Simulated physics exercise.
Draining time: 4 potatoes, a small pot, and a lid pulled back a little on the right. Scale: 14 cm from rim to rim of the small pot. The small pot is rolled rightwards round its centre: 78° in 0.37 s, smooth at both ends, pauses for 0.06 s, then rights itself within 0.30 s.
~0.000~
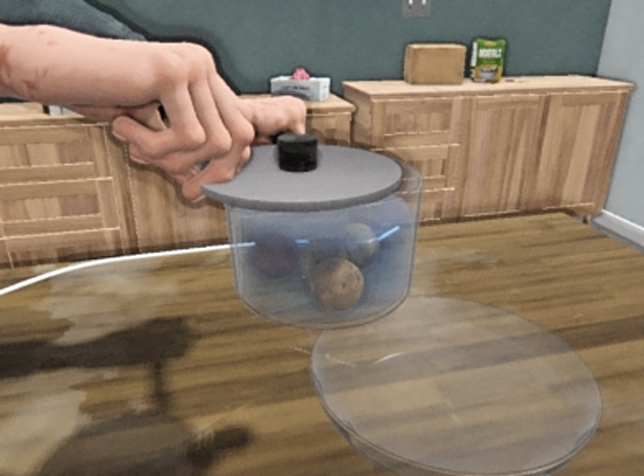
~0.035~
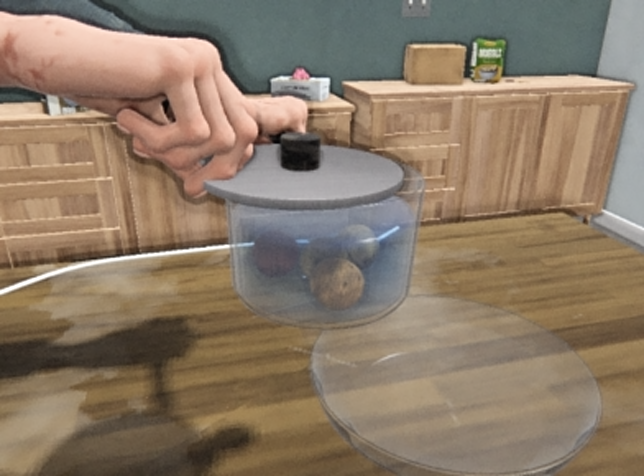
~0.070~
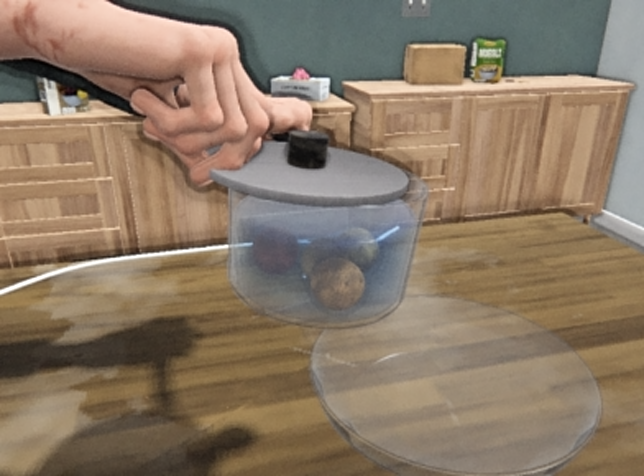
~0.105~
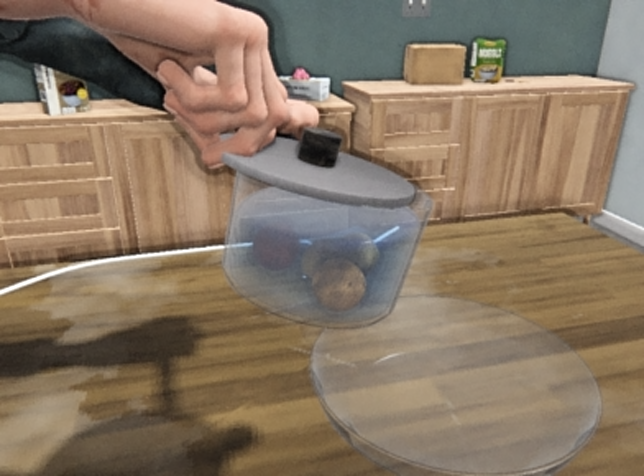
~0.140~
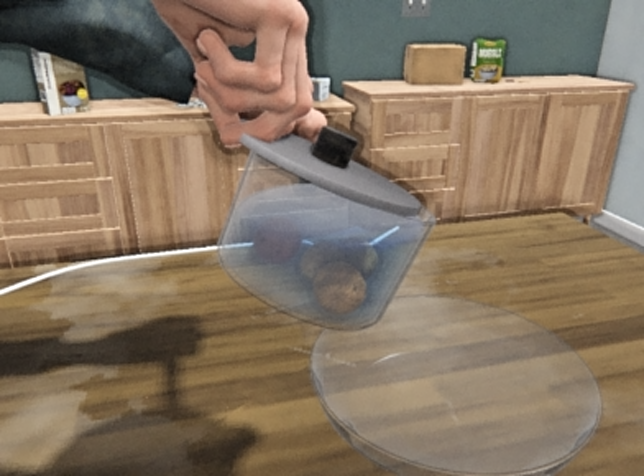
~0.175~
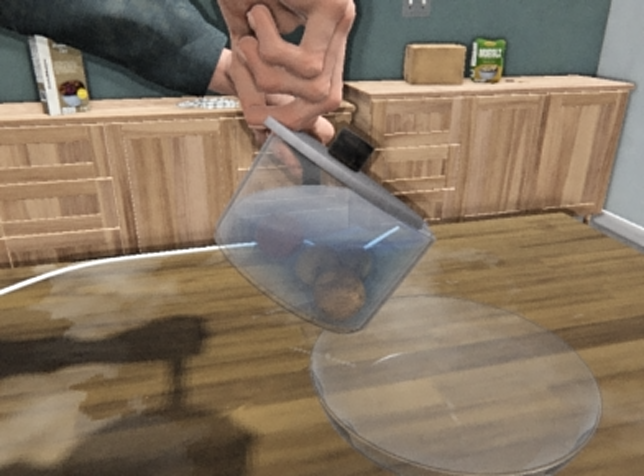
To begin with, a hand grips the grey lid of a small see-through pot, holding bluish water and round objects, upright above a wooden surface. The pot barely leans at first, then rolls steadily rightwards as the hand turns with it, reaching a marked slant while the water stays roughly level.
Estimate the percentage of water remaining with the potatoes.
Some 50 per cent remains.
Then, 0.31 s in, the tilt is 74° and 83 per cent of the water is still in the small pot.
Then, 0.42 s in, the tilt is 78° and 67 per cent of the water is still in the small pot.
Then, 0.52 s in, the tilt is 61° and 54 per cent of the water is still in the small pot.
Then, 0.64 s in, the tilt is 16° and 50 per cent of the water is still in the small pot.
Finally, 50 per cent of the water is still in the small pot.
